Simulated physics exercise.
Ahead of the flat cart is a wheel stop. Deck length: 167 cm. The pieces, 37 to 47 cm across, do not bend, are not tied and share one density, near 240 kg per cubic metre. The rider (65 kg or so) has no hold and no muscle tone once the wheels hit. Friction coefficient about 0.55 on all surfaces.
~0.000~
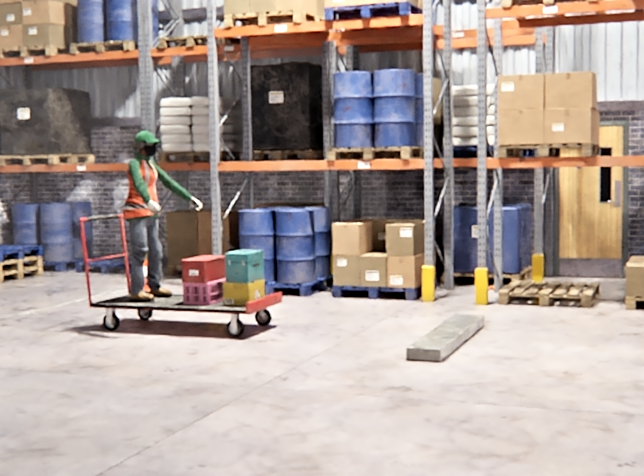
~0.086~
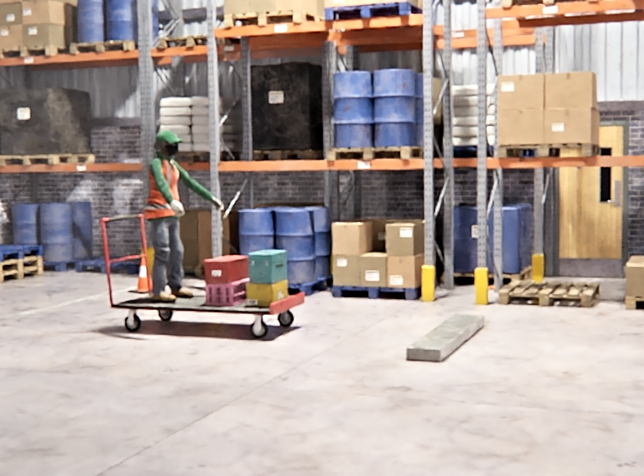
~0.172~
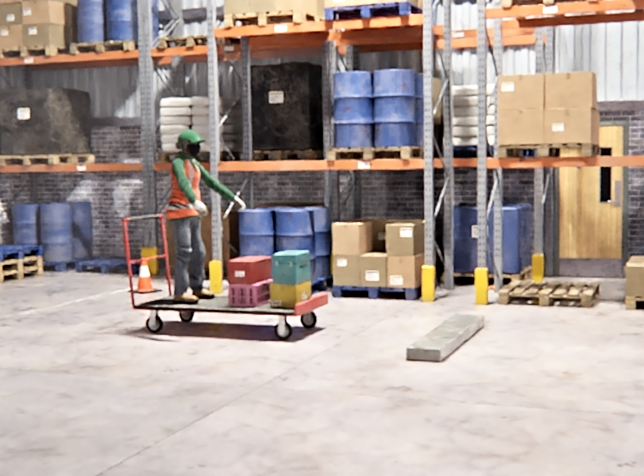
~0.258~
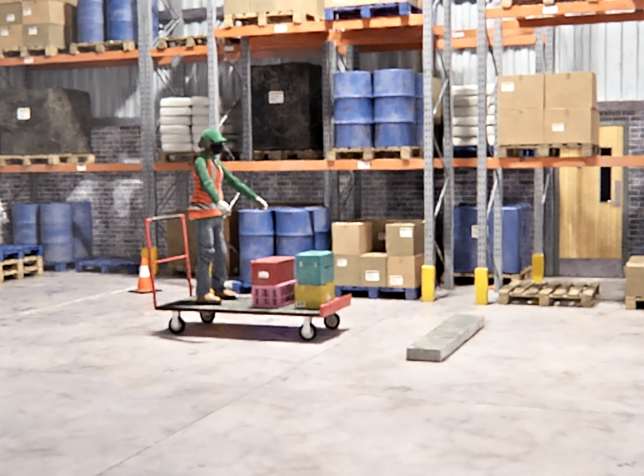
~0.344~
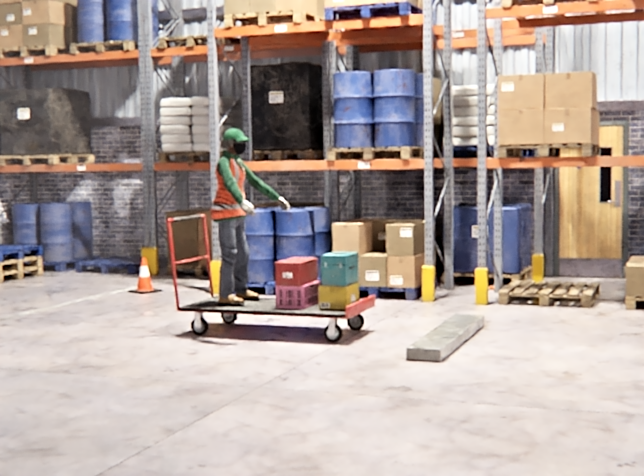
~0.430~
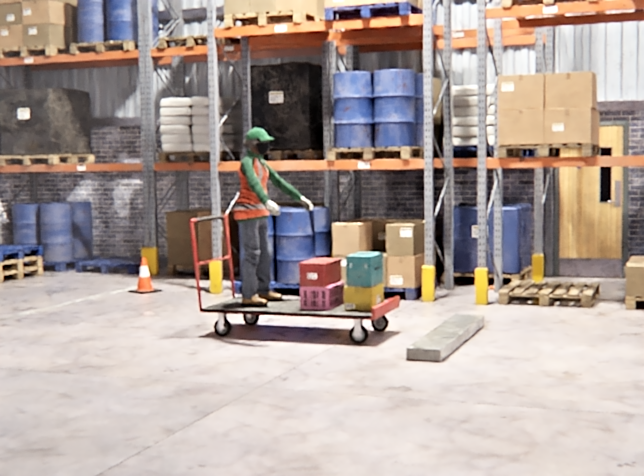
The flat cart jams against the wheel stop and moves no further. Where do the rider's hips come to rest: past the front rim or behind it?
The rider's hips end beyond the front rim.
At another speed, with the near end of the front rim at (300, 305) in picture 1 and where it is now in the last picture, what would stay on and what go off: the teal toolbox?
Then teal off.
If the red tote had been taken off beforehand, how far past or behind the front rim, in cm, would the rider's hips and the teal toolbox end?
Then hips 110 past, teal 130 past.
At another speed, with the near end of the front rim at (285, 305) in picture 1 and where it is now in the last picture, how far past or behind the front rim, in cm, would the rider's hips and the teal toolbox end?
Then hips 80 behind, teal 50 past.
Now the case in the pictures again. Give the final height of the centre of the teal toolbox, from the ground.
Some 10 cm up.
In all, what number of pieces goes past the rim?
2 in all.
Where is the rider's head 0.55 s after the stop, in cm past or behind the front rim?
Some 50 cm past it.
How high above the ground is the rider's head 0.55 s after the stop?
Some 110 cm up.
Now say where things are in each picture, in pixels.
In the first picture, hips (141, 210), teal toolbox (245, 266), rim corner (247, 310); 0 cm covered, 172 to go.
In the second picture, hips (163, 210), teal toolbox (268, 267), rim corner (271, 311); 24 cm covered, 148 to go.
In the third picture, hips (185, 210), teal toolbox (292, 267), rim corner (296, 312); 48 cm covered, 123 to go.
In the fourth picture, hips (207, 210), teal toolbox (316, 268), rim corner (321, 314); 73 cm covered, 99 to go.
In the fifth picture, hips (229, 210), teal toolbox (340, 269), rim corner (347, 315); 97 cm covered, 75 to go.
In the sixth picture, hips (252, 210), teal toolbox (365, 269), rim corner (373, 316); 121 cm covered, 51 to go. Speed about 2.8 m/s.
After 0.61 s the deck stops.
After 0.86 s the rider's hips are 62 cm behind the rim, near (375, 239) in the last picture's view.
After 1.16 s the rider's hips are 12 cm behind the rim, near (431, 239) in the last picture's view.
After 1.61 s the rider's hips are 52 cm past the rim, near (500, 283) in the last picture's view.
Final state at 4.6 s, past the rim, teal toolbox, red tote and the rider's hips; behind it, pink crate and yellow parcel.
